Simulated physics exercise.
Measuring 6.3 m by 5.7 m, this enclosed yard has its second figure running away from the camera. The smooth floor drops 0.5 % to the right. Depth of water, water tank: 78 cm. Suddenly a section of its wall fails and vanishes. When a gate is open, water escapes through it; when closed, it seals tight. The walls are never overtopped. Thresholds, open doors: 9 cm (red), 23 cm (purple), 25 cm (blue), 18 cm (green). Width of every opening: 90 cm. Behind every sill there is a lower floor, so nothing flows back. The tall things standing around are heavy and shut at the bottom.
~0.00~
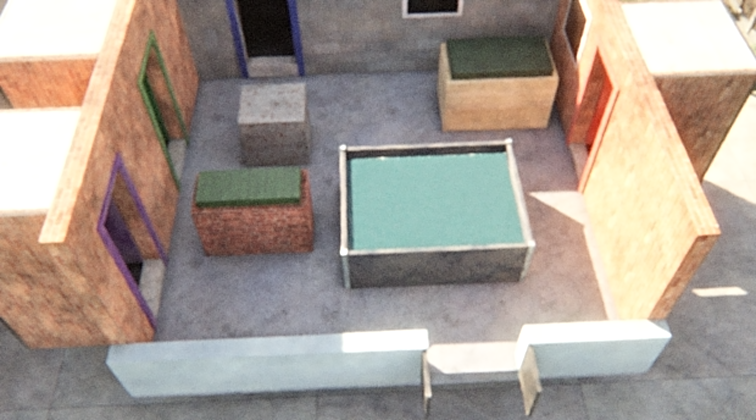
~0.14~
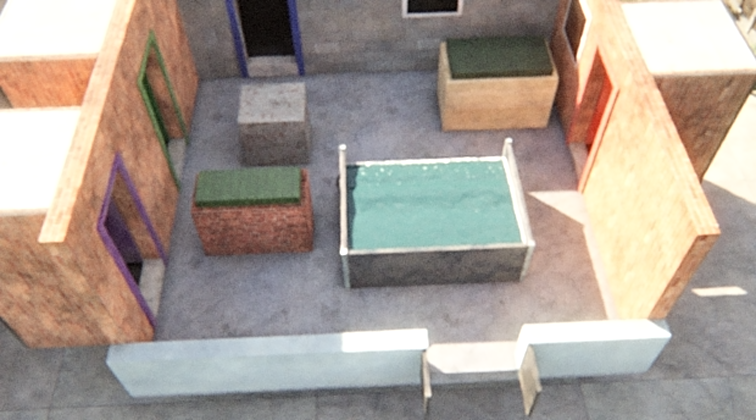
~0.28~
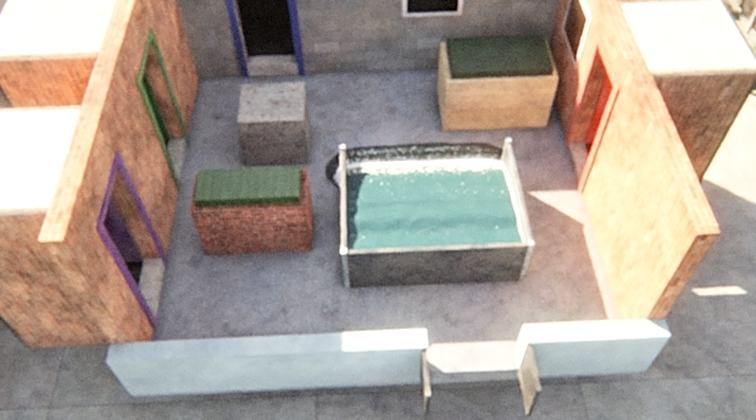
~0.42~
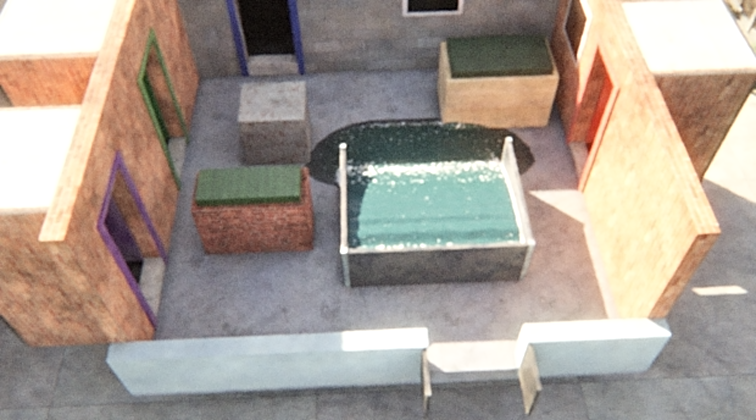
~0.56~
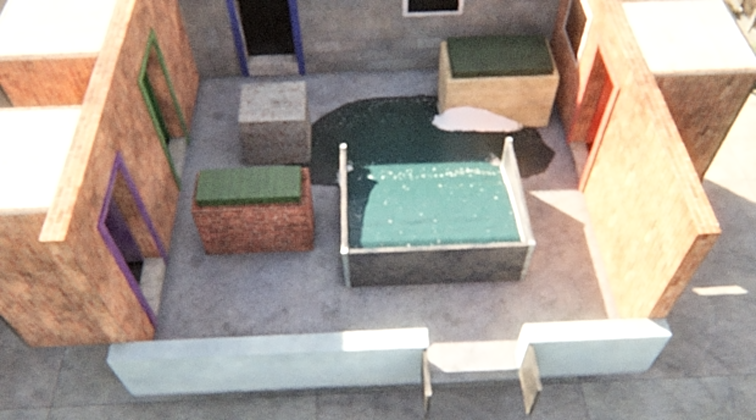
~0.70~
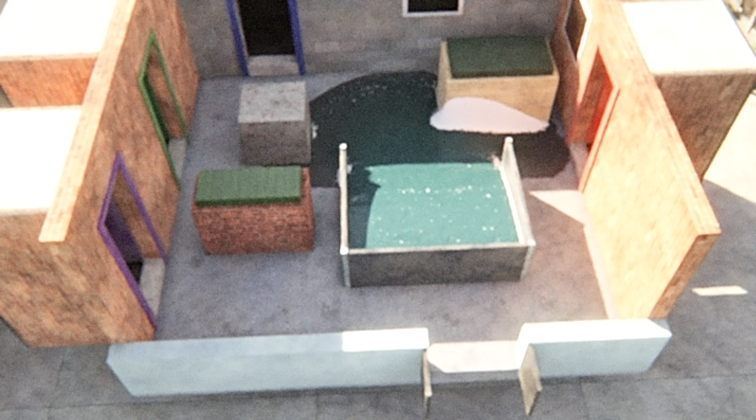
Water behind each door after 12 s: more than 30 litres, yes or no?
Red door: Yes; purple door: No; blue door: No; green door: No.
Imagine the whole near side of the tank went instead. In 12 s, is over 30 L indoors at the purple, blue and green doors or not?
So purple stays lower, blue stays lower, green stays lower.
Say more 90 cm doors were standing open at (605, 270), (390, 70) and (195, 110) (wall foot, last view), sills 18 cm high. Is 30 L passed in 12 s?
First doorway falls short, second gets there, third gets there.
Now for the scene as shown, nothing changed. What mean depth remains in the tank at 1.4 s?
It averages close to 33 centimetres.
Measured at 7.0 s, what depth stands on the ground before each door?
Centimetres: Red 11 / purple 6 / blue 14 / green 9.
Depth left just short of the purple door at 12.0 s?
Close to 10.0 cm of depth.
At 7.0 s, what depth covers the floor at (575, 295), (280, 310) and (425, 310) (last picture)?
I'd read it as roughly 14, 6 and 14 cm, in that order.
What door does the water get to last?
It would be the purple one.
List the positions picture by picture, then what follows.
In the first frame, still water, 78 cm deep, in the water tank at (431, 198).
In the second frame, the front is at (340, 184), 1.3 m from the gap on the water tank's far side; 0.5 m2 of floor is under water; 78 cm left at the back of the water tank.
In the third frame, water pours out on the water tank's far side and has run 1.5 m, to (332, 167); typically 13 cm deep outside, 77 cm at the water tank's back.
In the fourth frame, water pours out on the water tank's far side and has run 1.8 m, to (318, 153); typically 12 cm deep outside, 69 cm at the water tank's back.
In the fifth frame, water pours out on the water tank's far side and has run 2.2 m, to (312, 130); typically 11 cm deep outside, 66 cm at the water tank's back.
In the sixth frame, the front is at (359, 81), 2.6 m from the gap on the water tank's far side; 7.0 m2 of floor is under water; 64 cm left at the back of the water tank.
After 1.4 s water covers 35 % of the floor and is deepest (52 cm) near (379, 80); red door 17 cm at the sill, 3 L in, purple door not reached, blue door 13 cm at the sill, 0 L in, green door not reached.
After 2.2 s water covers 50 % of the floor and is deepest (44 cm) near (542, 88); red door 23 cm at the sill, 48 L in, purple door not reached, blue door 22 cm at the sill, 0 L in, green door 2 cm at the sill, 0 L in.
After 3.5 s water covers 70 % of the floor and is deepest (39 cm) near (480, 83); red door 19 cm at the sill, 127 L in, purple door 3 cm at the sill, 0 L in, blue door 14 cm at the sill, 1 L in, green door 16 cm at the sill, 0 L in.
After 7.0 s water covers 95 % of the floor and is deepest (17 cm) near (179, 196); red door 11 cm at the sill, 166 L in, purple door 6 cm at the sill, 0 L in, blue door 14 cm at the sill, 1 L in, green door 9 cm at the sill, 1 L in.
After 12.0 s water covers 100 % of the floor and is deepest (14 cm) near (507, 69); red door 12 cm at the sill, 189 L in, purple door 10 cm at the sill, 0 L in, blue door 5 cm at the sill, 1 L in, green door 5 cm at the sill, 1 L in.
